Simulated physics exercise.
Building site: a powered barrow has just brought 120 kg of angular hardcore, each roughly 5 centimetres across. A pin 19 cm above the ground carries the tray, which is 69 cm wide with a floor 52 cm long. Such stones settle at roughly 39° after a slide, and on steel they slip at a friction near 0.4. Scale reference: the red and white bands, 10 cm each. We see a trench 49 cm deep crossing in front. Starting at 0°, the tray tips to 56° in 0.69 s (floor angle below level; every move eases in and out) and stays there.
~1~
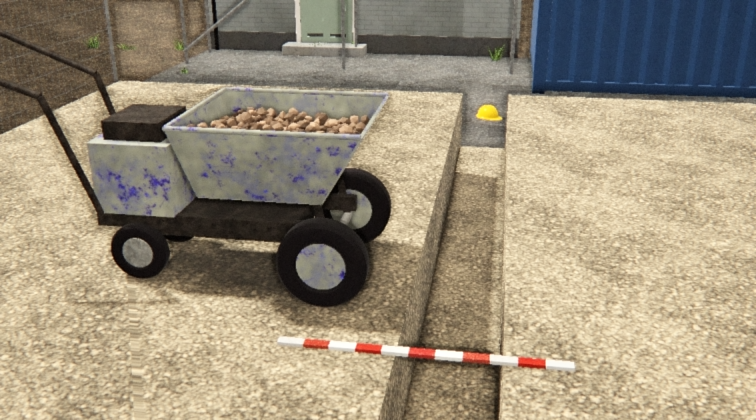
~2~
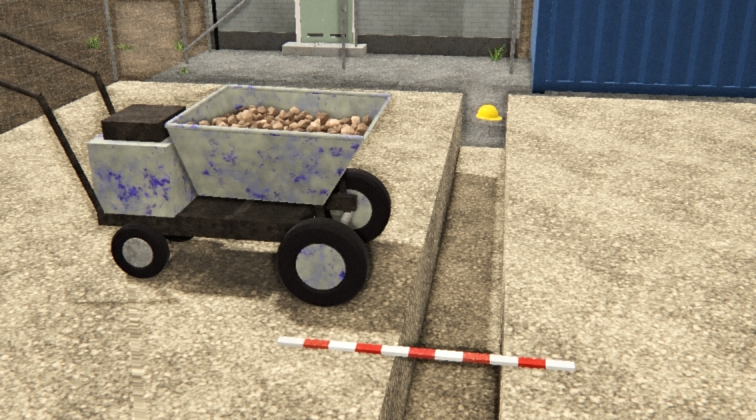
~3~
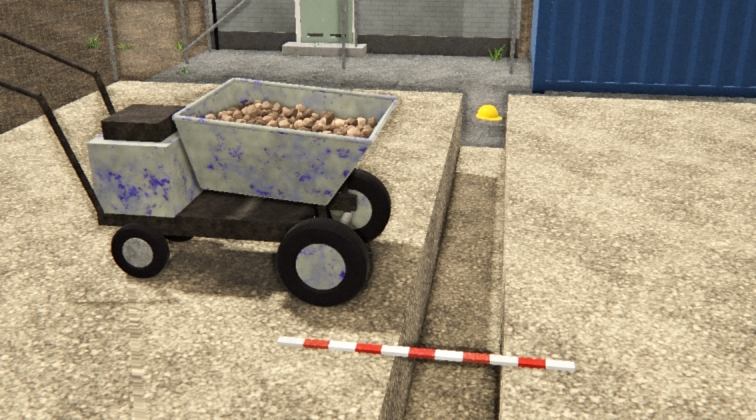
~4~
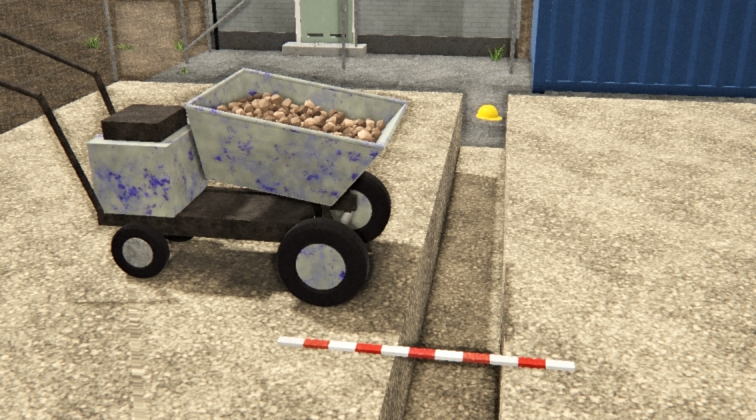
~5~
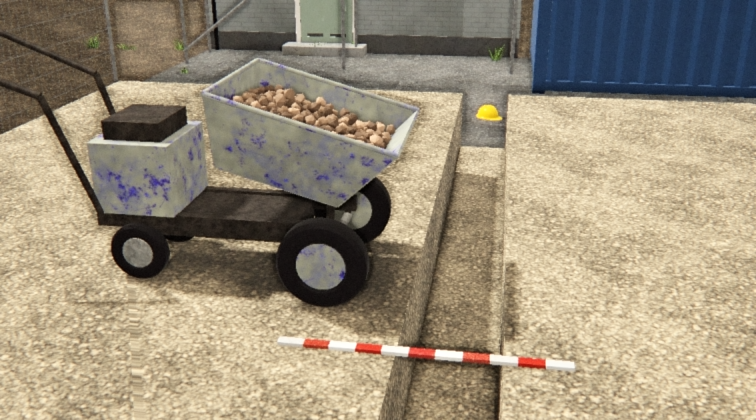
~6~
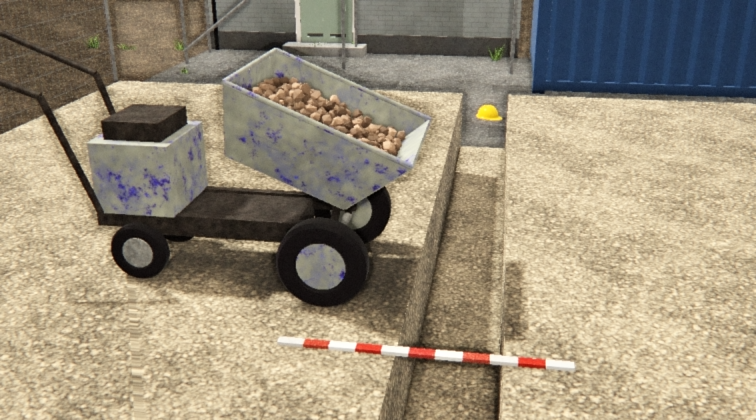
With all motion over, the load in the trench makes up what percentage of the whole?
It makes up about 10 percent of the whole load.
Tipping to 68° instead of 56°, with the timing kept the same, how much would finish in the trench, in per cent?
About 25%.
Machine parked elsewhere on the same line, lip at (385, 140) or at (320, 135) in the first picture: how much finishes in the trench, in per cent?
It'd be around 5 per cent and after that around 20 per cent.
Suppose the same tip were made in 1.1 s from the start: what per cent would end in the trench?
Then roughly 5 percent.
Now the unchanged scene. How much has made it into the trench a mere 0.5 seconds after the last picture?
I'd say near 0 per cent at that time.
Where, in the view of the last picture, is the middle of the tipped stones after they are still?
Look at roughly (516, 285).
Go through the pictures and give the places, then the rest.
In the first frame, lip at (361, 138), floor tilted 0°, highest stones at (273, 118).
In the second frame, the tray is at 1°, its lip at (364, 139); the top of the load is at (269, 117).
In the third frame, lip at (372, 142), floor tilted 4°, highest stones at (263, 113).
In the fourth frame, lip at (384, 148), floor tilted 9°, highest stones at (261, 106).
In the fifth frame, the tray is at 16°, its lip at (398, 156); the top of the load is at (263, 96).
In the sixth frame, lip at (412, 167), floor tilted 23°, highest stones at (278, 88).
Then, 0.2 s after the last picture the floor is at 48°, 100 % in the tray; the foremost stones are at (427, 197).
Then, 0.5 s after the last picture the floor is at 56°, 99 % in the tray, 1 % in the trench; the foremost stones are at (487, 222).
Then, 0.8 s after the last picture the floor is at 56°, 83 % in the tray, 7 % in the trench, 10 % past the trench; the foremost stones are at (589, 288).
Then, 2.8 s after the last picture the floor is at 56°, 78 % in the tray, 10 % in the trench, 11 % past the trench; the foremost stones are at (654, 289).
